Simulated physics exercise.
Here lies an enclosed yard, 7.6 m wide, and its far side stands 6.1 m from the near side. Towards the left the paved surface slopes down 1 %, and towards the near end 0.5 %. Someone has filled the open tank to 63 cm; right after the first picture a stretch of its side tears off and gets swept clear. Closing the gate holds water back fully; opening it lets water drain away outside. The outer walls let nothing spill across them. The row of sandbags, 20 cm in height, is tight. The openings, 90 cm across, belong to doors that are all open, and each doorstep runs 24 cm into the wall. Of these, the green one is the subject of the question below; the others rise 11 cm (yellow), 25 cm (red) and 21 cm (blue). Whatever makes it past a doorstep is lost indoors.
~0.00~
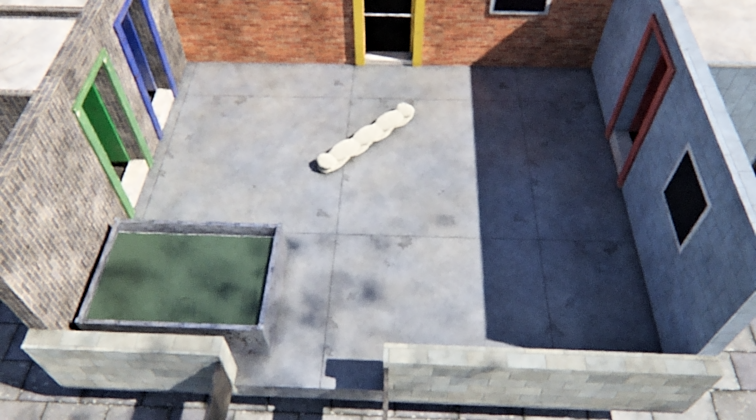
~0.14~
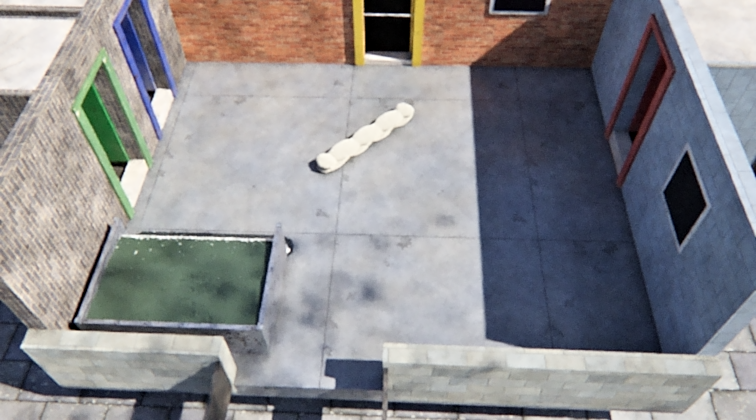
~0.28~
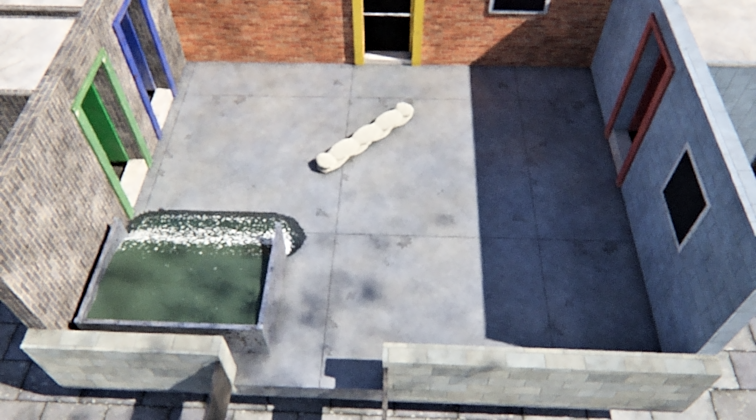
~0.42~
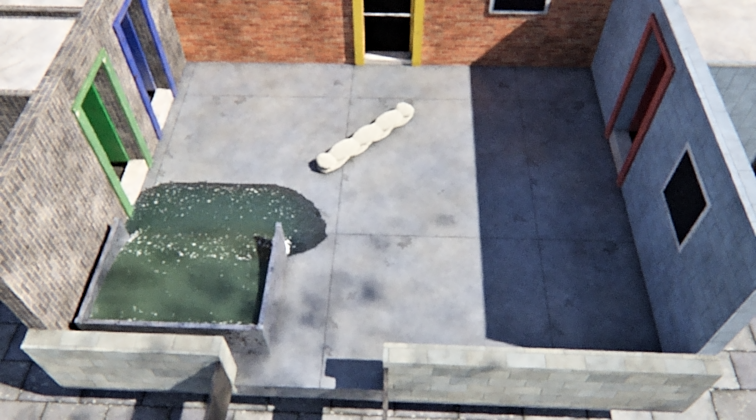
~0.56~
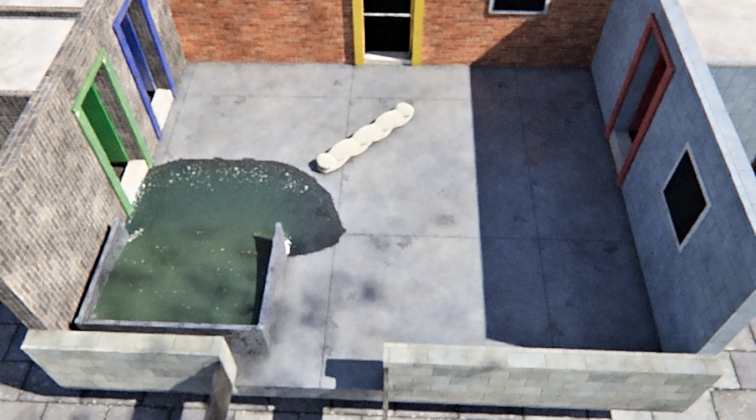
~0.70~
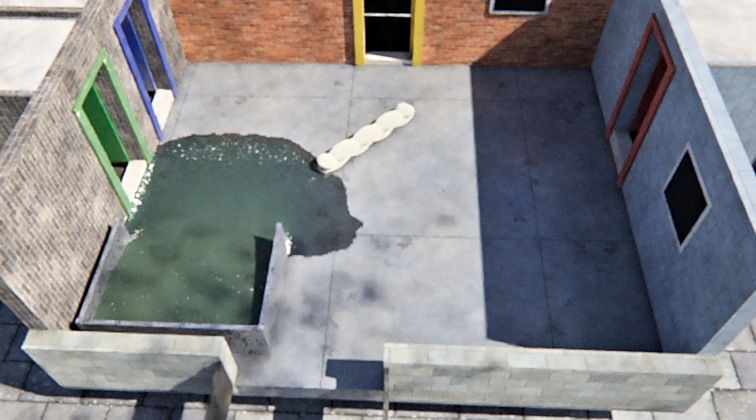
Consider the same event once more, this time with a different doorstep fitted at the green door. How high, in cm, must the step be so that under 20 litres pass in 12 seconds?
Roughly 11.5 cm.
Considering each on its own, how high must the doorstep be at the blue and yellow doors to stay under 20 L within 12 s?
About 13.5 cm at blue and about 7.5 cm at yellow.
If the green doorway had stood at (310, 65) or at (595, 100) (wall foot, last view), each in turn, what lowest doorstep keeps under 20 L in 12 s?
In turn: About 20 cm, about 9.0 cm.
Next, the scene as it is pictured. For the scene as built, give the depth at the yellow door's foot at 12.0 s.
2.0 cm.
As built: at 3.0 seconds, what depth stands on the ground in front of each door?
Lab note, depth in cm: Yellow 10; red 0; blue 12; green 11.
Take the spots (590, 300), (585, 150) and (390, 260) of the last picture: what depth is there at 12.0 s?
Depths in order: 3 / 2 / 3 cm.
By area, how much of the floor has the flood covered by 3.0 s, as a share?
About 45 per cent.
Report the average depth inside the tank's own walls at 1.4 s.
The mean depth is roughly 25 cm.
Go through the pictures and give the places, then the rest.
In the first frame, still water, 63 cm deep, in the open tank at (186, 274); the green door at (120, 146) is dry.
In the second frame, water pours out on the far side and has run 0.2 m, to a hidden place; about 8 cm deep outside, 63 cm at the back.
In the third frame, water pours out on the far side and has run 0.7 m, to (151, 215); about 11 cm deep outside, 62 cm at the back.
In the fourth frame, the front is at (176, 186), 1.3 m from the gap on the far side; 3.2 m2 of floor is wet, 54 cm left at the back.
In the fifth frame, the front is at (180, 164), 1.7 m from the gap on the far side; 4.7 m2 of floor is wet, 53 cm left at the back.
In the sixth frame, water pours out on the far side and has run 2.3 m, to (206, 138); about 8 cm deep outside, 51 cm at the back; water is at the green door at (120, 146).
After 1.4 s water covers 30 % of the floor, deepest (22 cm) near (184, 239); 18 cm at the green door, 0 litres in over its 20 cm doorstep.
After 3.0 s water covers 45 % of the floor, deepest (30 cm) near (179, 86); 11 cm at the green door, 0 litres in over its 20 cm doorstep.
After 12.0 s water covers 95 % of the floor, deepest (12 cm) near (125, 238); 11 cm at the green door, 0 litres in over its 20 cm doorstep.
At the green door as built, the water arrived by 0.6 s and peaked near 18 cm at 1.4 s.
Run again over the same 12 s with other heights there, 37 litres in over 9.5 cm, 13 litres over 13 cm. The limit of 20 litres is kept from about 11.5 cm up.
